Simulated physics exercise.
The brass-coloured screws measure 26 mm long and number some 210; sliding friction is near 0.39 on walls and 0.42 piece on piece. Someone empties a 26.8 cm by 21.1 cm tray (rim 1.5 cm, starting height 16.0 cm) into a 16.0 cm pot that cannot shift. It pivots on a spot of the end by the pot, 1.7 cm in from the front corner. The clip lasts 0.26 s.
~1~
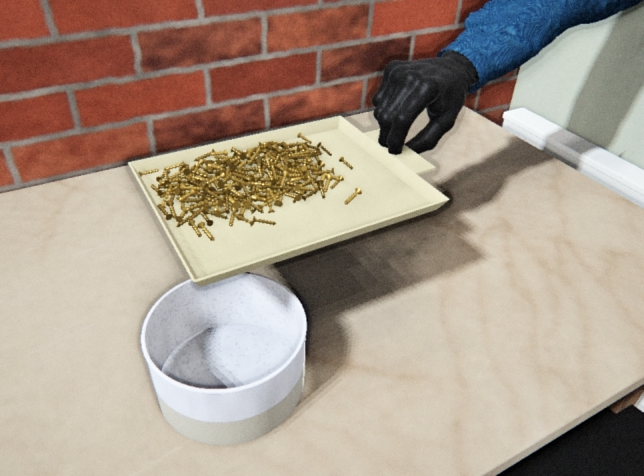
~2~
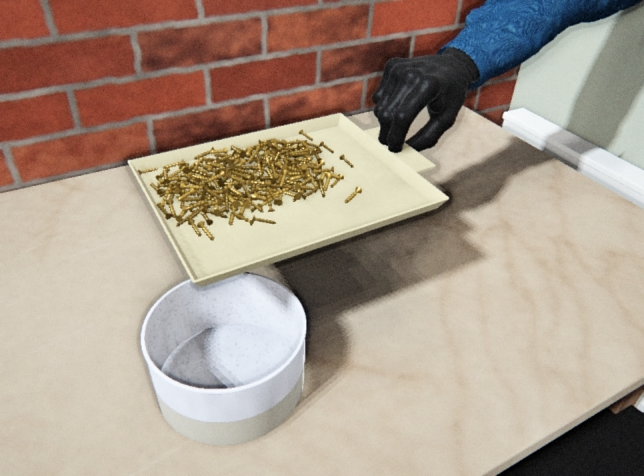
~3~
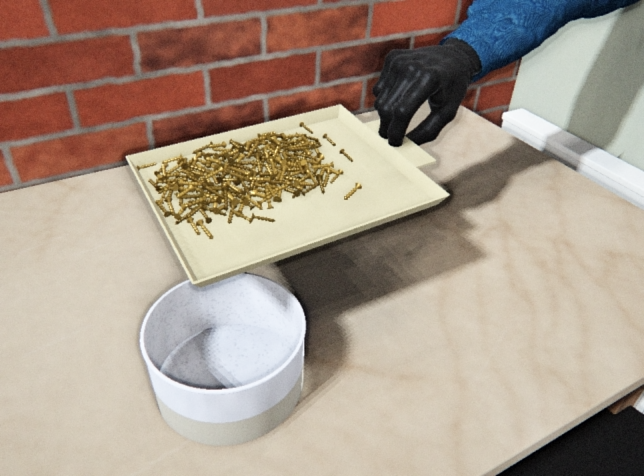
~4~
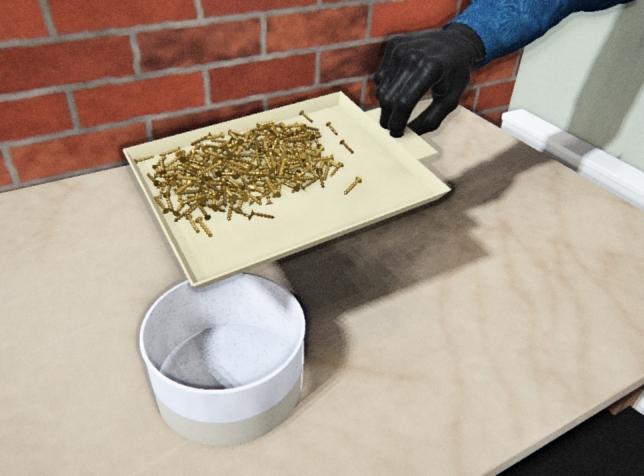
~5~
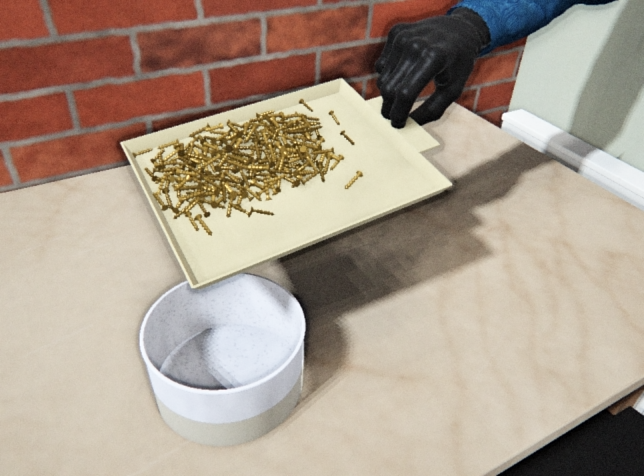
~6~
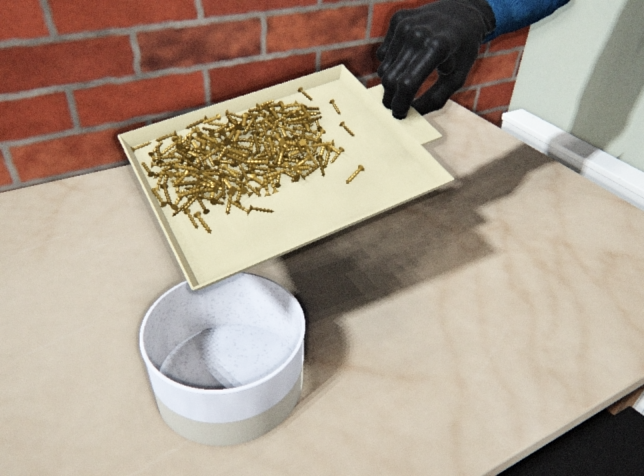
A shallow cream tray heaped with brass-coloured screws sits above a pale stone-like worktop against a red brick wall, seen from above at an angle. A round white pot with a beige base stands below the tray's front left corner, and a black-gloved hand in a blue sleeve grips the right end. The hand slowly raises that end, slanting the tray slightly leftward, while the camera stays still.
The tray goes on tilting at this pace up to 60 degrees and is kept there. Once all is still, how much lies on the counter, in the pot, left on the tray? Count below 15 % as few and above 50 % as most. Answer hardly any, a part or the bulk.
Counter a part, pot the bulk, tray hardly any.
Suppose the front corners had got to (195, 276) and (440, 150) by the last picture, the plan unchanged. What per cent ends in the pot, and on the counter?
Pot 15, counter 65.
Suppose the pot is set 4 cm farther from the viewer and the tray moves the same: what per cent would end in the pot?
It would be near 5 per cent.
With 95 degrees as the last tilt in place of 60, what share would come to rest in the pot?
Then about 65 per cent.
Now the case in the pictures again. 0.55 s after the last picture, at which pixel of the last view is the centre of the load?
Near (219, 249).
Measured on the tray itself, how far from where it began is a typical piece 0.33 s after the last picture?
Some 4 cm.
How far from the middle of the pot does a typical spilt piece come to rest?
Some 16 cm.
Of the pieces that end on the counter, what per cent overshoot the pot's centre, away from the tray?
Some 90 per cent.
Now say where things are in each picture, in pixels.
Tray tilt 0 degrees, front corners at (199, 274) and (439, 197); middle of the pieces at (251, 182); pot at (225, 324), in the first picture.
Tray tilt 1 degrees, front corners at (199, 274) and (439, 196); middle of the pieces at (251, 181), in the second picture.
Tray tilt 3 degrees, front corners at (198, 275) and (439, 193), lowest corner left front; middle of the pieces at (250, 176), in the third picture.
Tray tilt 7 degrees, front corners at (198, 277) and (440, 187), lowest corner left front; middle of the pieces at (249, 170), in the fourth picture.
Tray tilt 10 degrees, front corners at (198, 278) and (442, 182), lowest corner left front; middle of the pieces at (248, 163), in the fifth picture.
Tray tilt 14 degrees, front corners at (198, 280) and (443, 177), lowest corner left front; middle of the pieces at (247, 156); pot at (224, 325), in the sixth picture.
Then, 0.33 s after the last picture, tilt 36 degrees; the tray holds 100 %, the pot 0 %.
Then, 0.55 s after the last picture, tilt 51 degrees; the tray holds 80 %, the pot 0 %.
Then, 0.89 s after the last picture, tilt 60 degrees; the tray holds 10 %, the pot 45 %.
In the end, counter 35 %, pot 60 %, tray 5 %.
